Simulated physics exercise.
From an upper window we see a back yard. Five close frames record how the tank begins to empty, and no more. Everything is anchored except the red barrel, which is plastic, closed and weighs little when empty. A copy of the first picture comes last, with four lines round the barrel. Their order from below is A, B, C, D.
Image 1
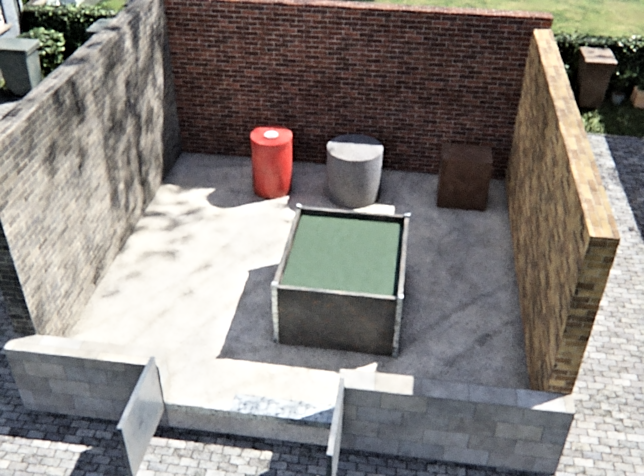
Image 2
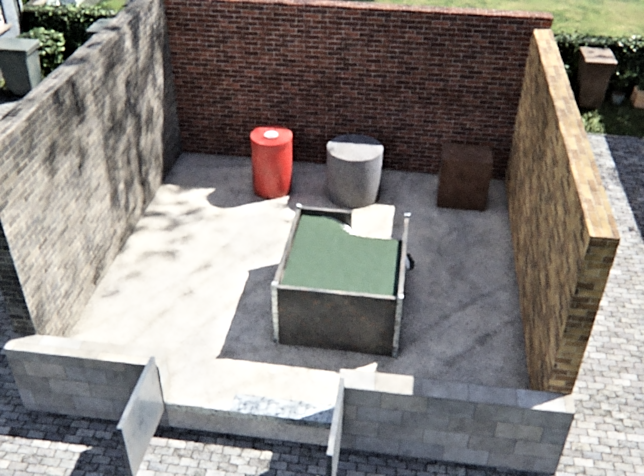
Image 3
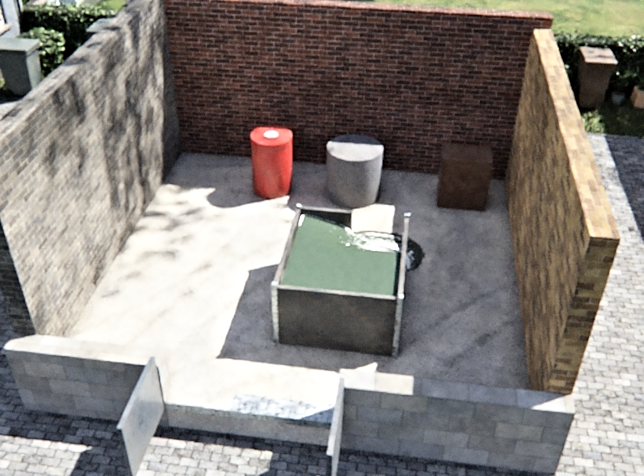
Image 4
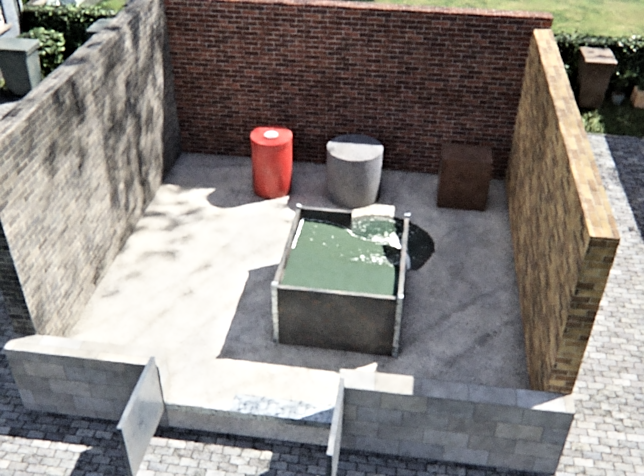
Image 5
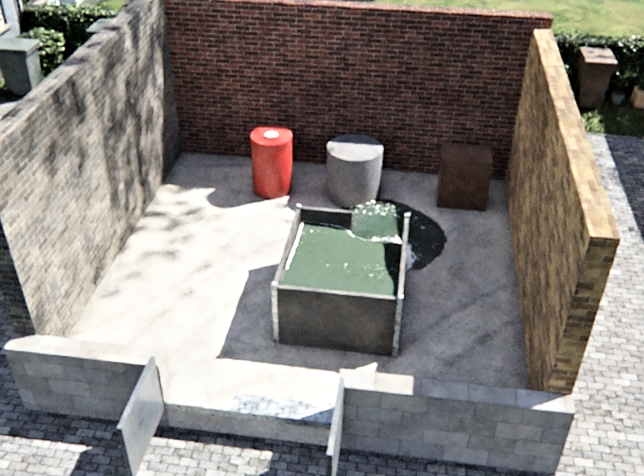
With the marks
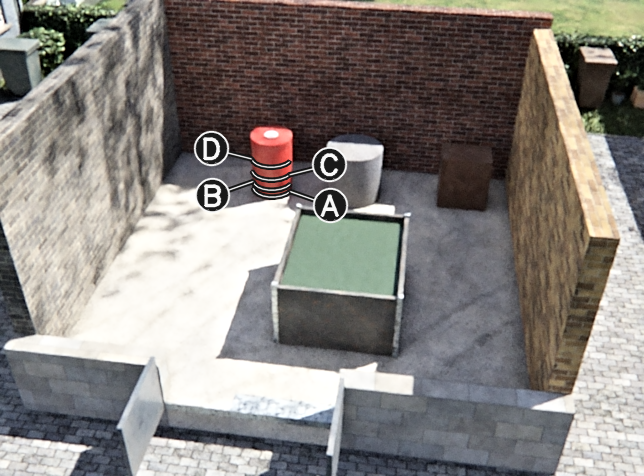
A tank brimming with green water stands in a walled, paved back yard, seen from a window above. Behind it are a red barrel, a grey one and a brown box against a dark red brick wall, with an open gate in the low grey front wall. The water dips at the tank's far right corner, white froth breaks out there, and a dark wet patch spreads across the ground beside it.
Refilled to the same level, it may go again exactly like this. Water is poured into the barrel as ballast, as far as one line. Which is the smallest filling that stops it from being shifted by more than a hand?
B is the one.
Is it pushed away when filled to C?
No, that is safe.
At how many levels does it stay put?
Three.
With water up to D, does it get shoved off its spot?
No, that is safe.
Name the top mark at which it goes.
Mark A.
On the marked copy, A at (269, 197); B at (268, 190); C at (268, 180); D at (267, 167); from the bottom up A, B, C, D.
With A, it is pushed about twice its own width away.
With B, it does not move.
With C, it does not move.
With D, it does not move.
